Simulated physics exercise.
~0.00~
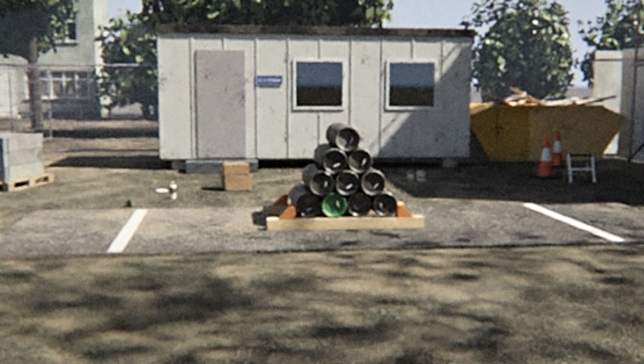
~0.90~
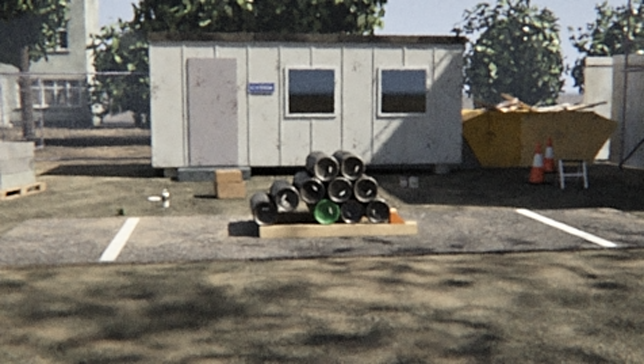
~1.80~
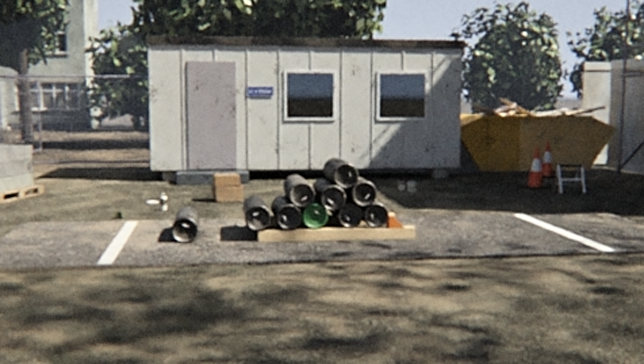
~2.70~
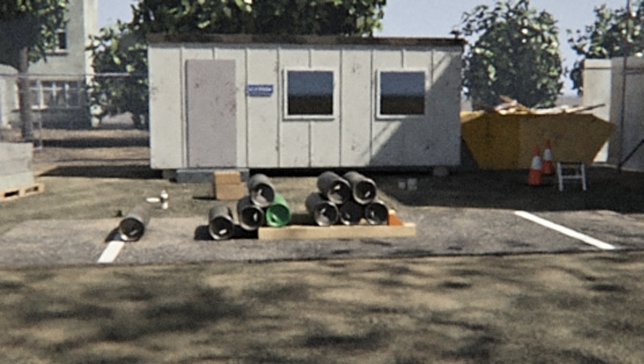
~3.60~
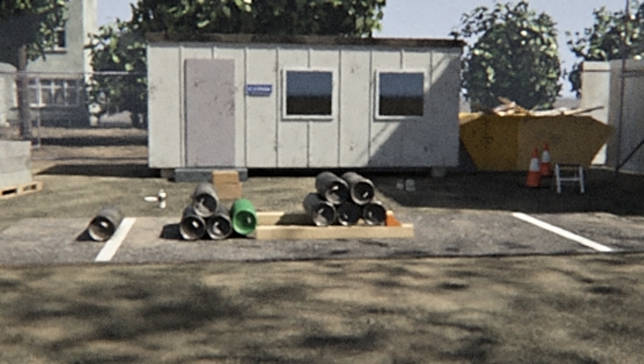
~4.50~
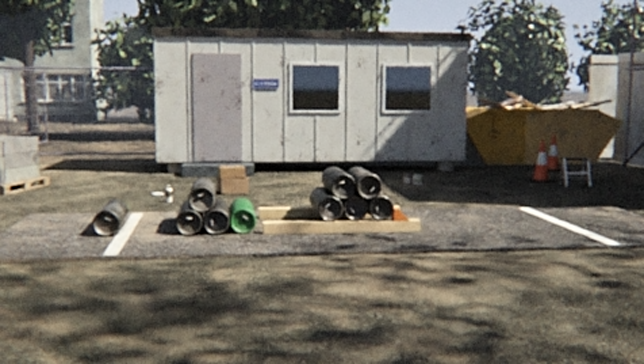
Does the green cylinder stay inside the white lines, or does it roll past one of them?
It stays inside the lines, ending on the pad off the left end of the bearers beside a few dark cylinders.
